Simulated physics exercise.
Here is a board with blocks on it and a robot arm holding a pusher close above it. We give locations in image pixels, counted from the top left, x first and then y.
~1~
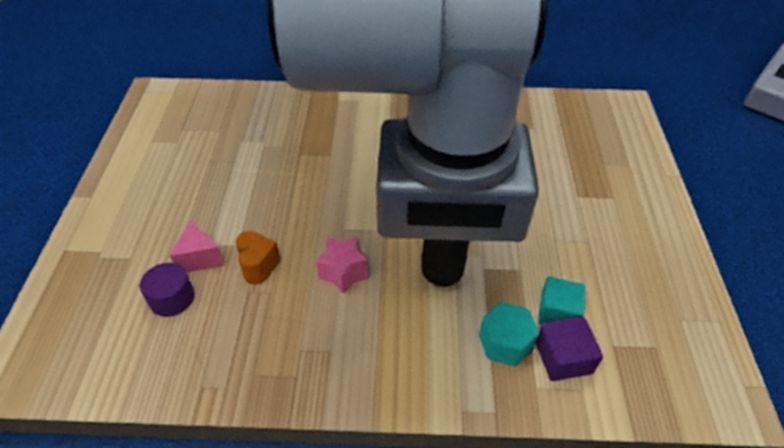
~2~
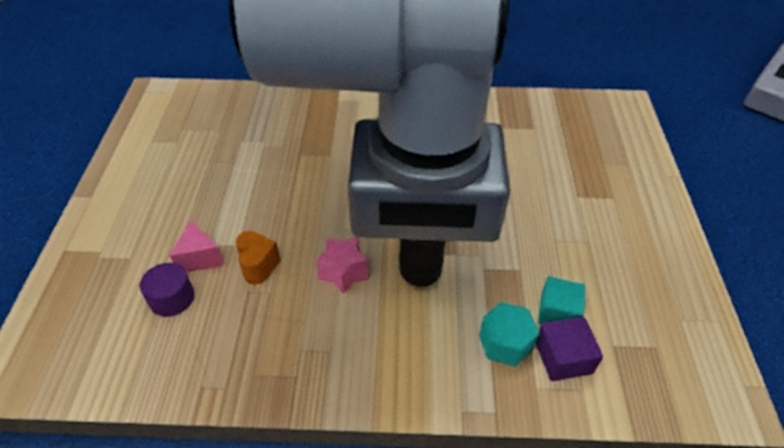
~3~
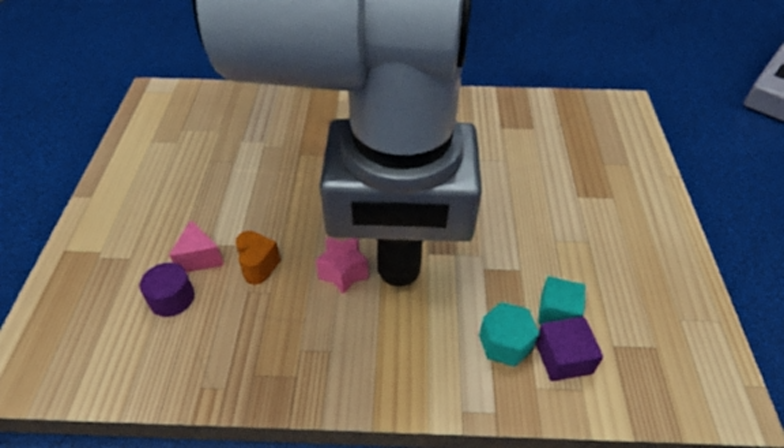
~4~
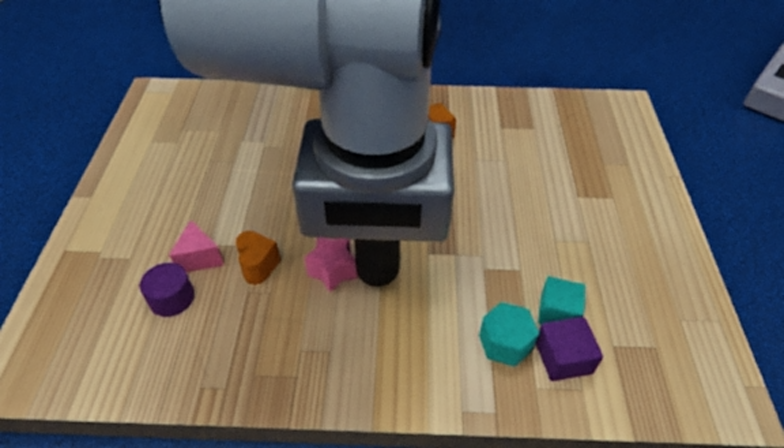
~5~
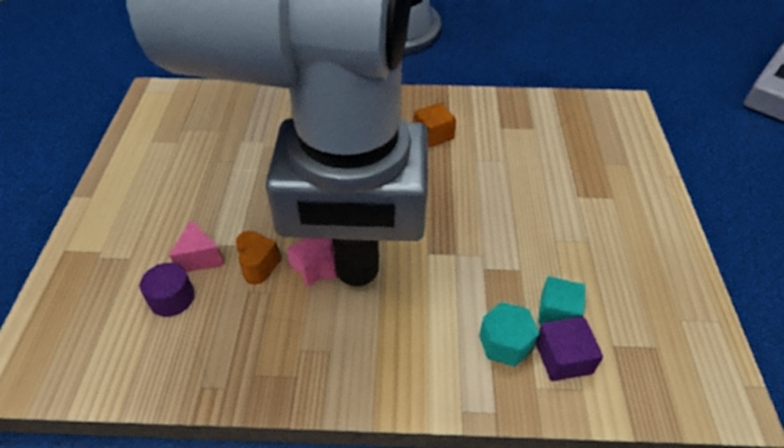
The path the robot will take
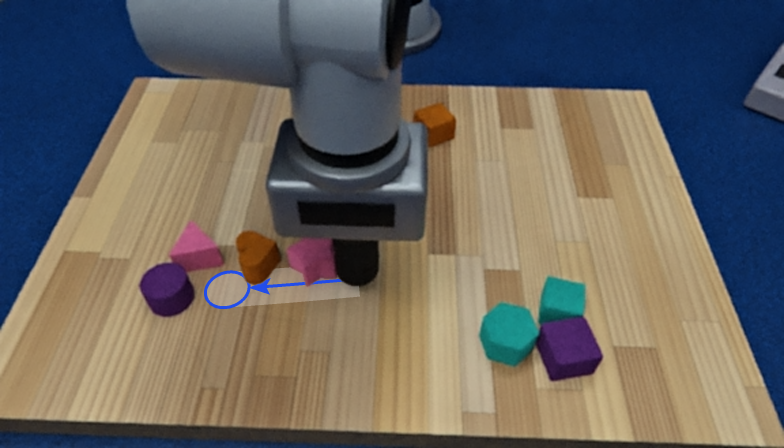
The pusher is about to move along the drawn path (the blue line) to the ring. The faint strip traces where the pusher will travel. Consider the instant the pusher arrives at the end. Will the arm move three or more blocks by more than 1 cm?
The answer is no.
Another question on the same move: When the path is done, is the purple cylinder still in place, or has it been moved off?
The result: It stays put.
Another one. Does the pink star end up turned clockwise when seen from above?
Yes, that is what happens.
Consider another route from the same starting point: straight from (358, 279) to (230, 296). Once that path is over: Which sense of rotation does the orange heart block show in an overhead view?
From above, the orange heart block will be seen to turn anti-clockwise.
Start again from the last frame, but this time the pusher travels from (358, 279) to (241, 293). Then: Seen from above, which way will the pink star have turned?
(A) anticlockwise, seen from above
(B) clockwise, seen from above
Letter B.
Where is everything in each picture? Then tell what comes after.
In the first frame, pusher tip (443, 270); block tops, purple cylinder (163, 280); pink triangular block (192, 240); orange heart block (253, 247); pink star (342, 253).
In the second frame, pusher (421, 270); blocks unchanged.
In the third frame, pusher (399, 270); blocks unchanged.
In the fourth frame, pusher (378, 270); pink star (331, 251).
In the fifth frame, pusher (358, 270); purple cylinder (163, 280); pink triangular block (192, 240); orange heart block (253, 247); pink star (313, 247).
Path on the board, from (358, 279) directly to (227, 289).
On the path given first. One third of the way, pusher (312, 274); orange heart block (244, 245); pink star (285, 242), turned 45° clockwise.
Two thirds of the way, pusher (268, 277); pink triangular block (188, 240); orange heart block (223, 231), turned 30° anticlockwise; pink star (265, 236), turned 80° clockwise.
At the end, pusher (224, 280); purple cylinder in place; pink triangular block (188, 240); orange heart block (223, 231), turned 30° anticlockwise; pink star (263, 236), turned 95° clockwise.
